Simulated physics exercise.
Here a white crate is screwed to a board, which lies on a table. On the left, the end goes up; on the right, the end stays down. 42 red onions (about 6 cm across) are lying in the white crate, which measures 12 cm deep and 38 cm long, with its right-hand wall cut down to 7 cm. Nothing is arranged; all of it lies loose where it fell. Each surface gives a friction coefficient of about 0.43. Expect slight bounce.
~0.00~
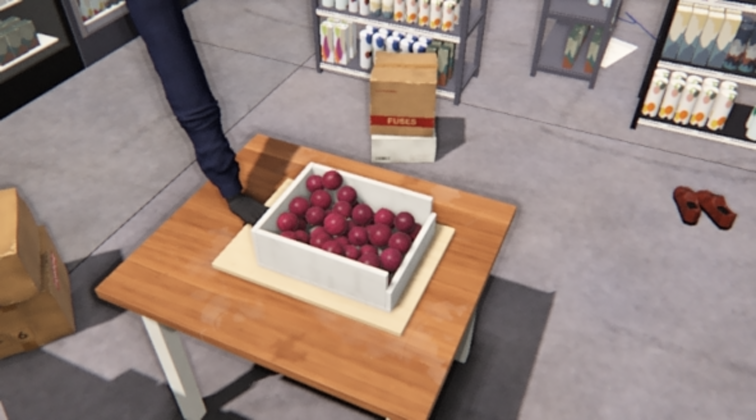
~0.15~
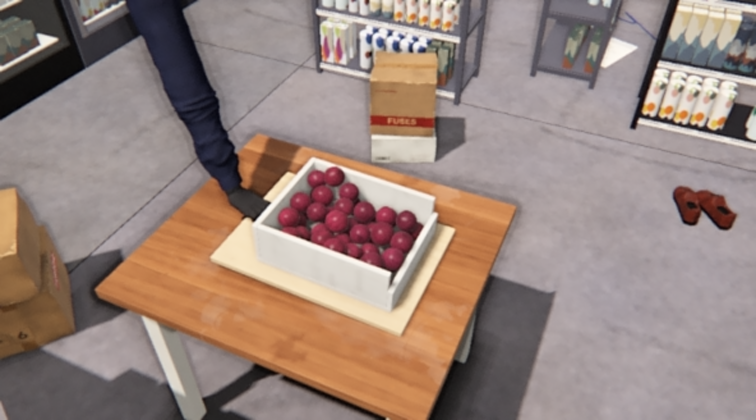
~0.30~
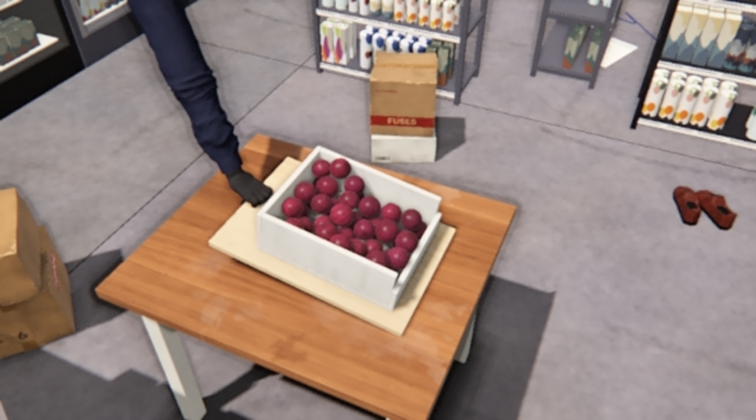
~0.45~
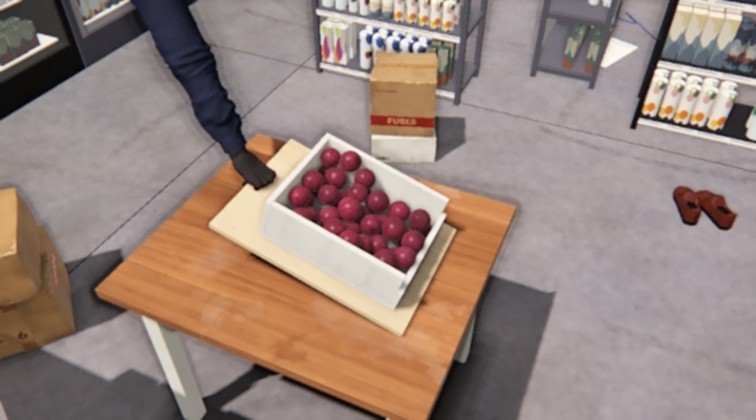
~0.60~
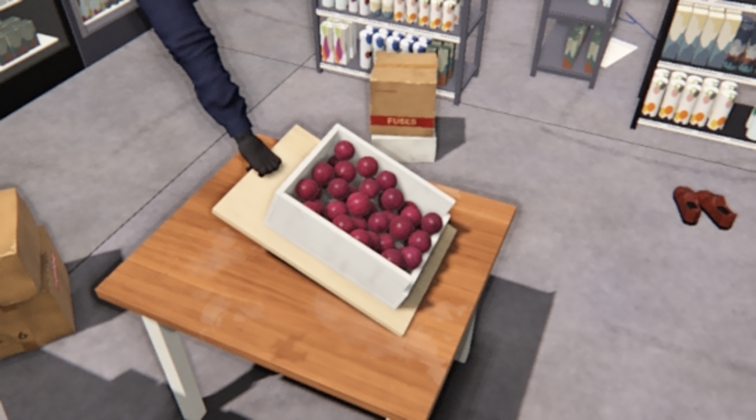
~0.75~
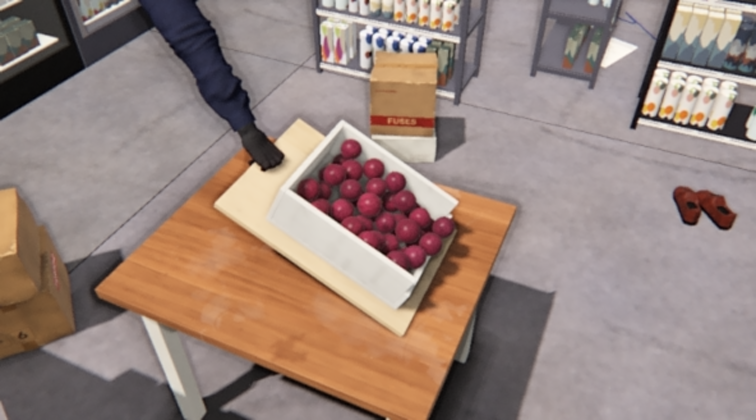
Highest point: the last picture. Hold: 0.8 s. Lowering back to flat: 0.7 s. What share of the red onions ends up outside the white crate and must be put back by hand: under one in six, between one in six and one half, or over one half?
Most likely the spill will come to beneath a sixth of the pieces.
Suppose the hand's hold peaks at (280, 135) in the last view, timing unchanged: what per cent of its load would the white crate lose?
The white crate would shed 40 percent of its load.
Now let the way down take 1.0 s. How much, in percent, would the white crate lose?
That would cost the white crate 10 per cent of its load.
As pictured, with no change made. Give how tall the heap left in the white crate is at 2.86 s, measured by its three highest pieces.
I'd say some 12 cm high.
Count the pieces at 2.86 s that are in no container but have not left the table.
Estimated count: 1.
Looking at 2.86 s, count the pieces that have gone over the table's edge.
I'd put the number around 2.
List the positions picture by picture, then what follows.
In the first frame (places track the rim corner closest to us here), white crate (387, 275); tipped 0°; all still inside.
In the second frame, white crate (390, 275); tipped 3°.
In the third frame, white crate (397, 276); tipped 9°.
In the fourth frame, white crate (405, 277); tipped 17°.
In the fifth frame, white crate (413, 280); tipped 23°.
In the sixth frame, white crate (416, 281); tipped 26°; all still inside.
After 1.09 s, tilt 26°; the white crate is down by 2 of 42.
After 1.51 s, tilt 26°; the white crate is down by 2 of 42.
After 2.10 s, tilt 3°; the white crate is down by 3 of 42.
Outcome (at 2.86 s), the white crate is down by 3 of 42. Asked share, 3 of 42, 7 per cent.
